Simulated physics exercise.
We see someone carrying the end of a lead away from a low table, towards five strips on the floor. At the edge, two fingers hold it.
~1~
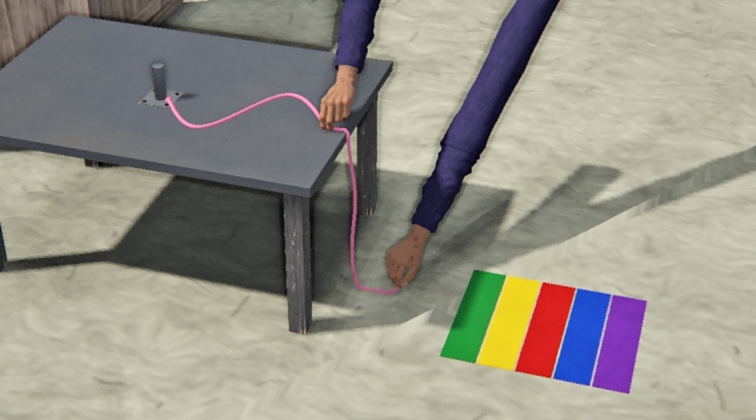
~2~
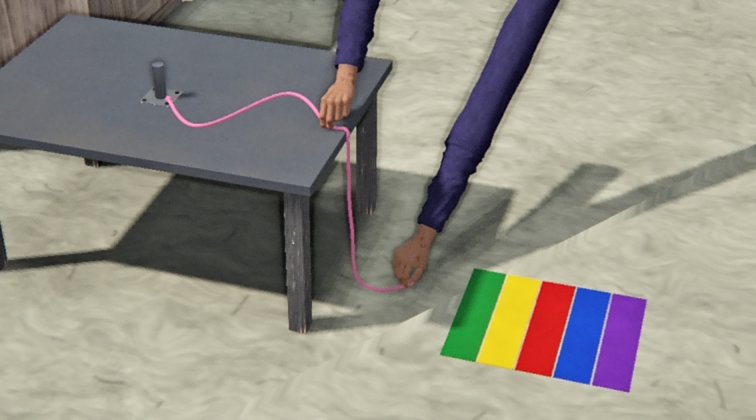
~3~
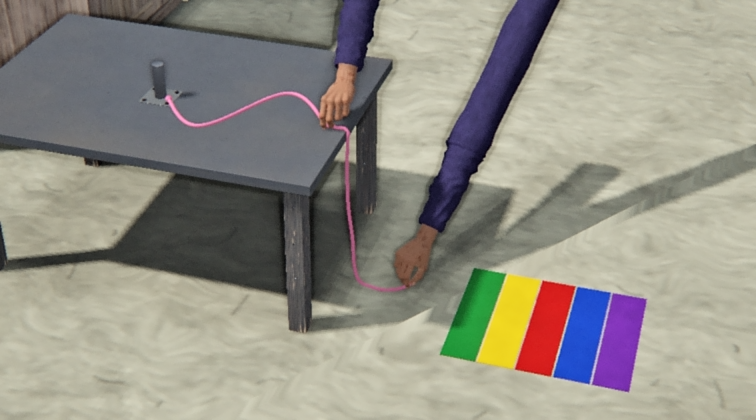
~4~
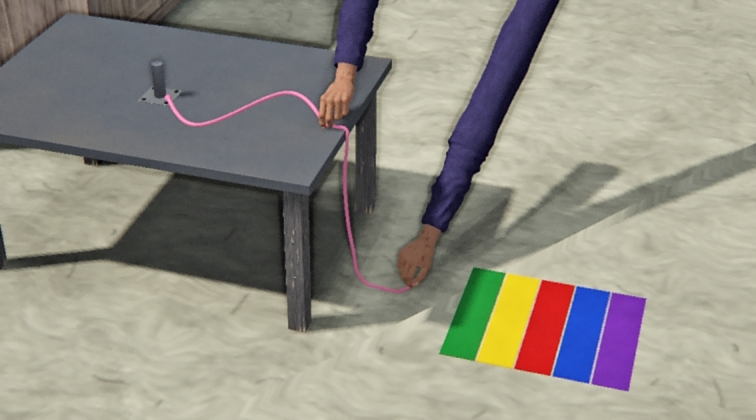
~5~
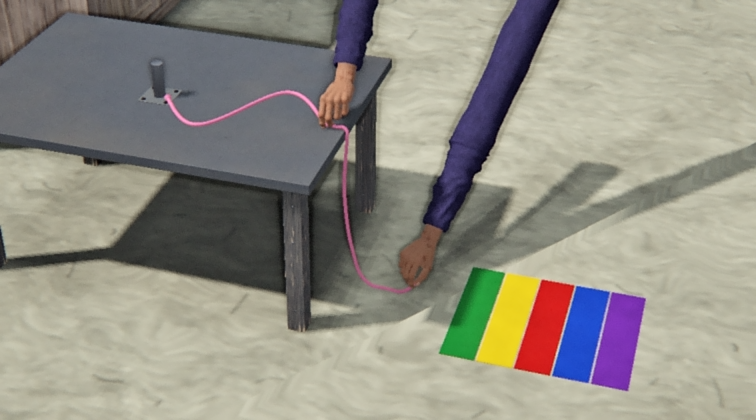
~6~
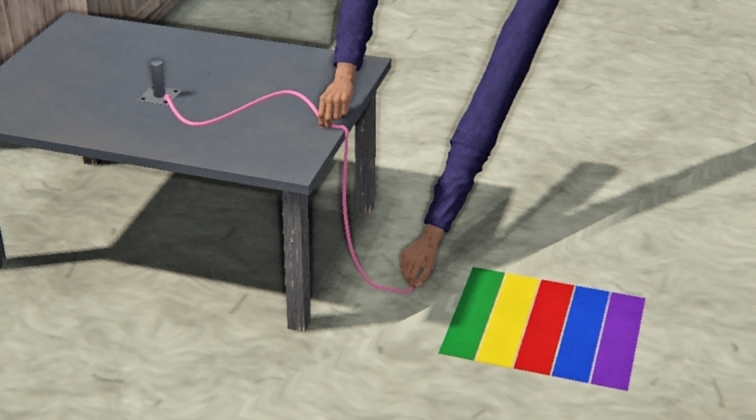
Two hands in dark purple sleeves hold a pink cord beside a low dark grey table on a pale, rough floor, seen from above at an angle. The cord curves from a small upright post on the tabletop, passes under one hand at the edge and hangs to the floor, left of green, yellow, red, blue and purple strips. The lower hand draws its end slightly right, while the upper hand stays nearly still.
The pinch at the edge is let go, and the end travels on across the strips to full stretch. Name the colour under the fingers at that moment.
Purple.
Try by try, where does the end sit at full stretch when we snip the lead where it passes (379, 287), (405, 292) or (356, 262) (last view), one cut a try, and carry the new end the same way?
About (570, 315), then (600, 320), then (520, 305).
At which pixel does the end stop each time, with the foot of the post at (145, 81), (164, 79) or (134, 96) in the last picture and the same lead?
Around (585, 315), then (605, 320), then (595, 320).
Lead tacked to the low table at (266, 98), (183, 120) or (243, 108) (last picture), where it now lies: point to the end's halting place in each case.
It comes to rest around (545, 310), (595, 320) and (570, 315) respectively.
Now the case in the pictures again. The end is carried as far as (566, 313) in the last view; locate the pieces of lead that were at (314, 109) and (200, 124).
They end up somewhere around (359, 161) and (238, 103).
Early on, end near (566, 313); over blue.
Midway, end near (601, 319); over blue.
At the end of the slack, end near (623, 323); over purple. The purple one.
